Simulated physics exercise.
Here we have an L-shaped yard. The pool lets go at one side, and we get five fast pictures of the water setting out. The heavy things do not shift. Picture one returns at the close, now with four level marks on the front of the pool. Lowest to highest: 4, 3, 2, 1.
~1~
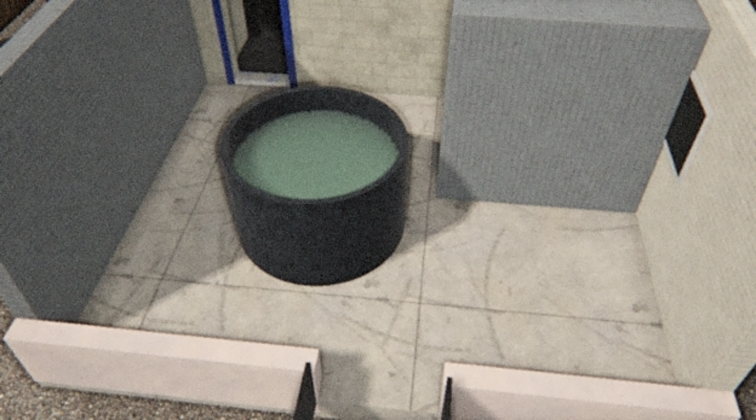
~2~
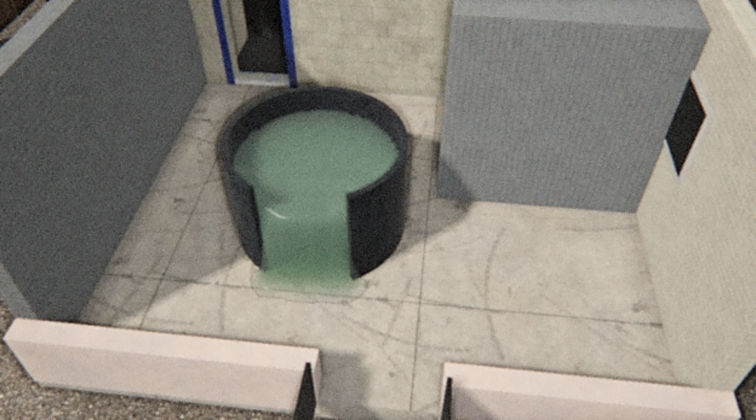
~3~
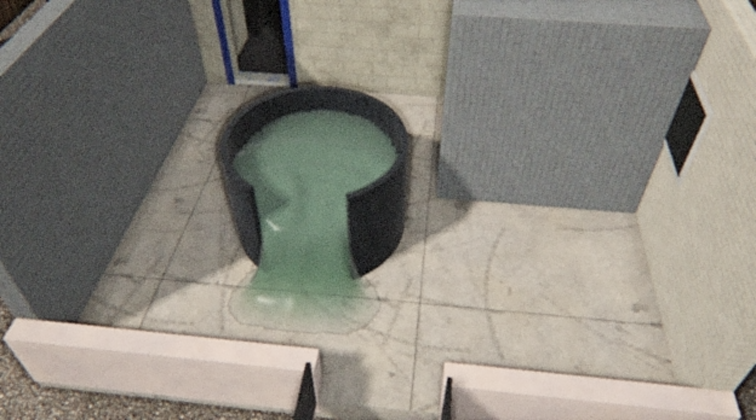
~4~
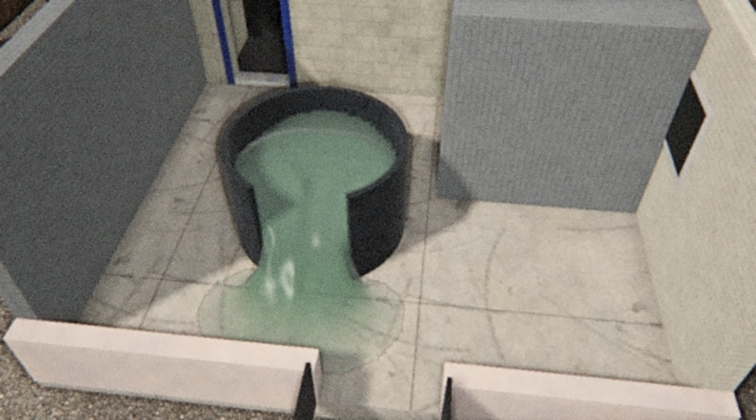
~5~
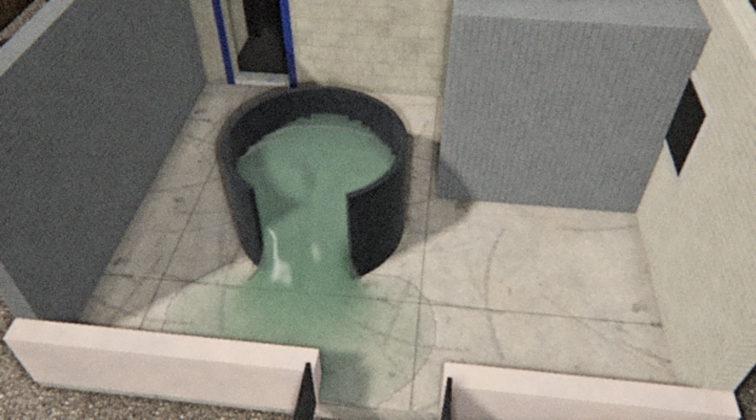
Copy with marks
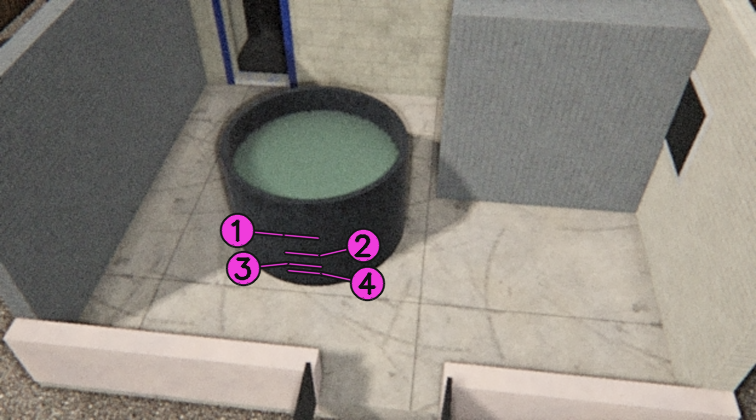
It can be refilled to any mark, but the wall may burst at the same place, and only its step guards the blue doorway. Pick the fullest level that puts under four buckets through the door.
Use line 2.
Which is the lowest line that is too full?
1 it is.
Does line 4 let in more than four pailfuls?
No.
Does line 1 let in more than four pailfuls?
Yes, that goes wrong.
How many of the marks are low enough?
Three.
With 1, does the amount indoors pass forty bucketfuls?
No, it does not.
On the marked copy, 1 at (300, 236); 2 at (302, 254); 3 at (304, 265); 4 at (305, 272); from the bottom up 4, 3, 2, 1.
If 1 is chosen, about 11 bucketfuls get in.
If 2 is chosen, a bucket or two gets in.
If 3 is chosen, nothing gets over.
If 4 is chosen, nothing gets over.
